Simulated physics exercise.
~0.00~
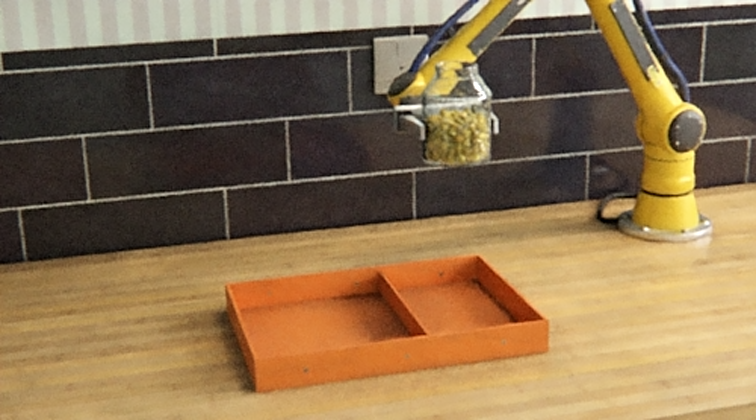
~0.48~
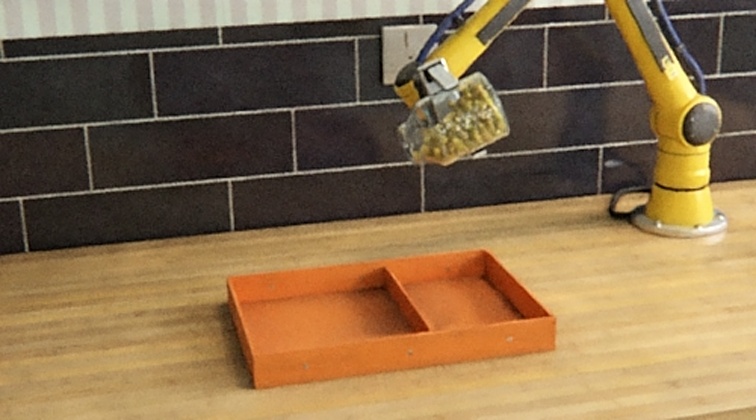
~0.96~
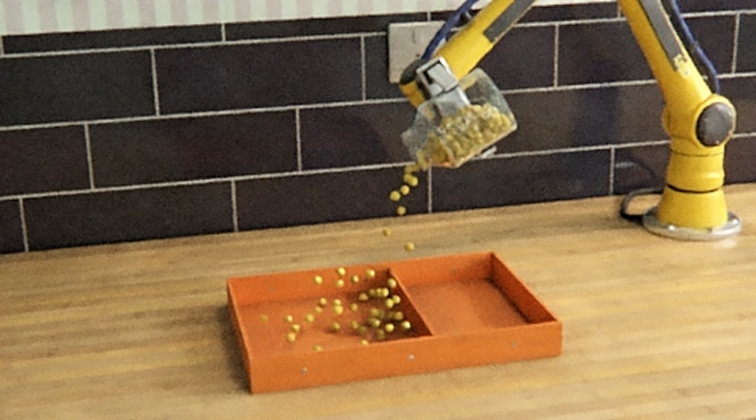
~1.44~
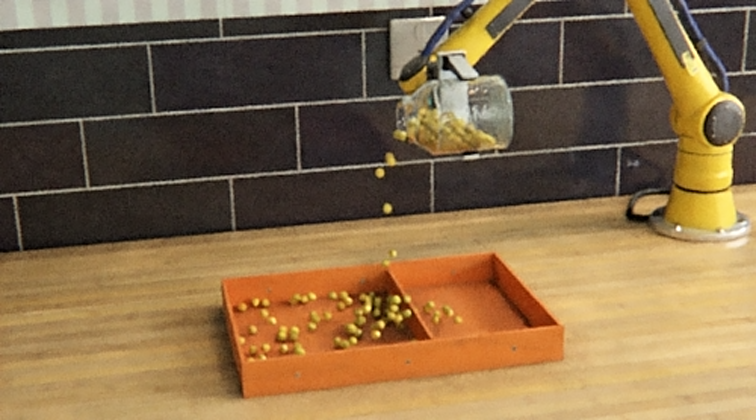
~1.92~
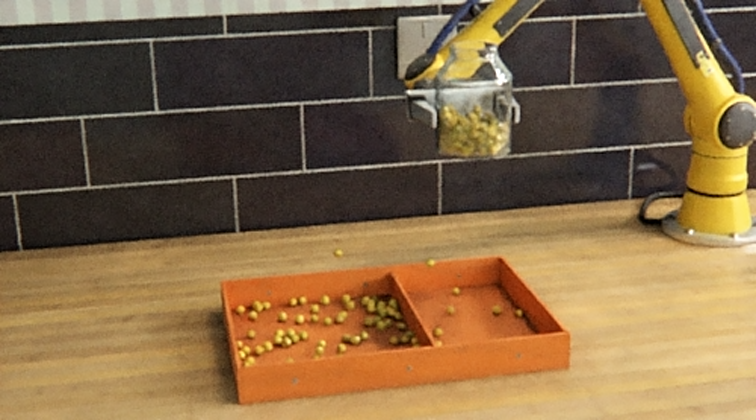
A yellow robot arm tipped a clear jar of small yellowish beads over an orange divided tray, spilling many into the left section and a few into the right, then turned the jar upright again with plenty of beads still inside.
